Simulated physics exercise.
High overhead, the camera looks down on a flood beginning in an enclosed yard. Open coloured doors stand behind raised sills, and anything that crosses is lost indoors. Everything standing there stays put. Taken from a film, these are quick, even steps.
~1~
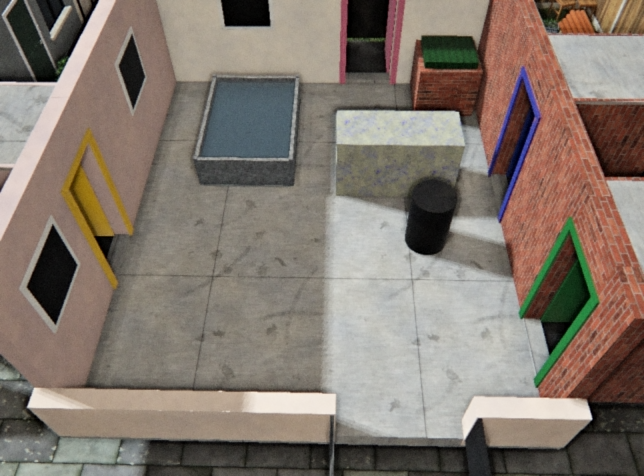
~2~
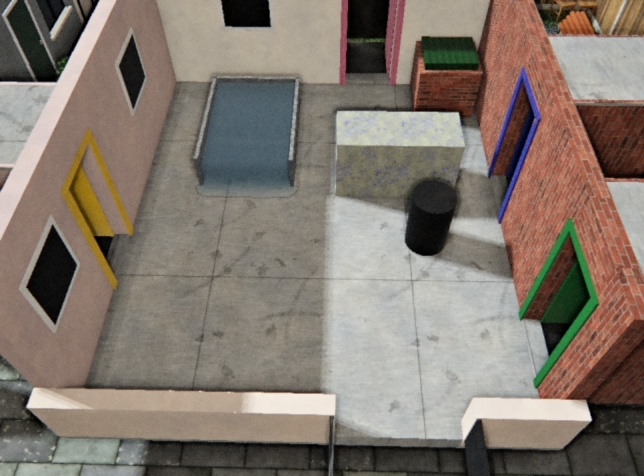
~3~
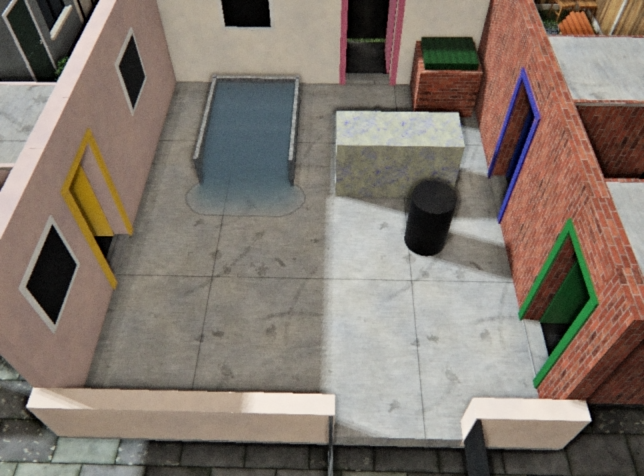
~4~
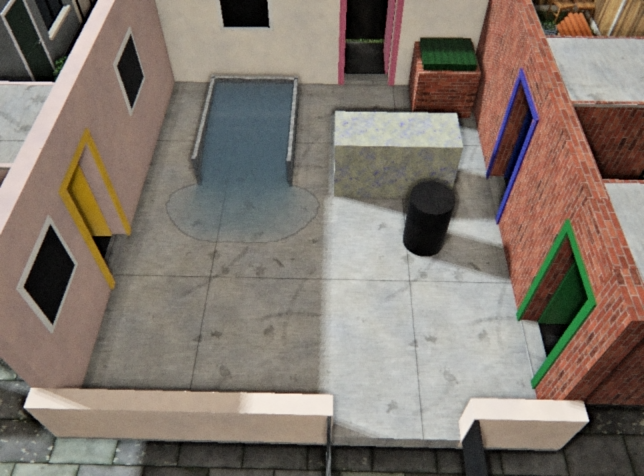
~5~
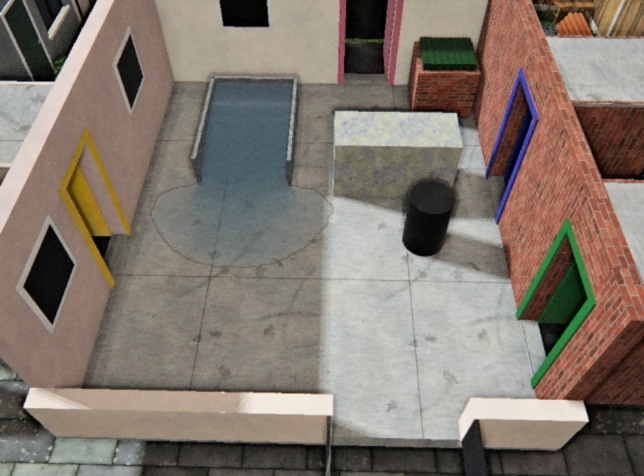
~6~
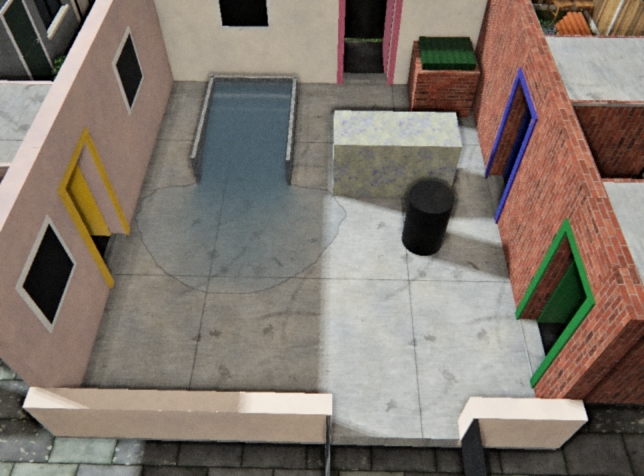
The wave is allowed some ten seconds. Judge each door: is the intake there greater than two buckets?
Green door, greater; yellow door, greater; pink door, not greater; blue door, not greater.
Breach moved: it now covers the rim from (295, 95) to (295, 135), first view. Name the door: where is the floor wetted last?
It's the yellow door that comes last.
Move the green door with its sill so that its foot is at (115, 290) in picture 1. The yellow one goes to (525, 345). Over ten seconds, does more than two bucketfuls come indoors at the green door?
Green door: Gets flooded.
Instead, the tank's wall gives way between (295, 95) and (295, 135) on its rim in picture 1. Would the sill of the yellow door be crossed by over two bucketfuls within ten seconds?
Then: The yellow door holds.
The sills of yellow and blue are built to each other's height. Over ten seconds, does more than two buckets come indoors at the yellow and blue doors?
The yellow door stays within it and the blue door stays within it.
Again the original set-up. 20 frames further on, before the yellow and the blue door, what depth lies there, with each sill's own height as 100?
About 180 and 0 %.
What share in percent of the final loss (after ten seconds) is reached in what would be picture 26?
Close to 25 out of every hundred.
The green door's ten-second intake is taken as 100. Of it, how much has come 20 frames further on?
It works out at roughly 0 percent of the ten-second total.
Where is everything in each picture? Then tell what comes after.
In the first frame, still water in the tank at (251, 119).
In the second frame, water pours out at (246, 175) and has run to (292, 191).
In the third frame, water pours out at (246, 177) and has run to (298, 201).
In the fourth frame, water pours out at (245, 178) and has run to (295, 229).
In the fifth frame, water pours out at (244, 178) and has run to (269, 259).
In the sixth frame, water pours out at (244, 177) and has run to (249, 287).
A moment on, water covers 35 % of the floor; the green door not reached, the yellow door wet at the sill, nothing in, the pink door not reached, the blue door not reached.
Next, water covers 45 % of the floor; the green door not reached, the yellow door under two buckets in, the pink door not reached, the blue door not reached.
Then, water covers 55 % of the floor; the green door not reached, the yellow door over two buckets in, the pink door not reached, the blue door not reached.
Later, water covers 55 % of the floor; the green door under two buckets in, the yellow door over two buckets in, the pink door not reached, the blue door not reached.
In the end, water covers 80 % of the floor; the green door over two buckets in, the yellow door over two buckets in, the pink door not reached, the blue door wet at the sill, nothing in.
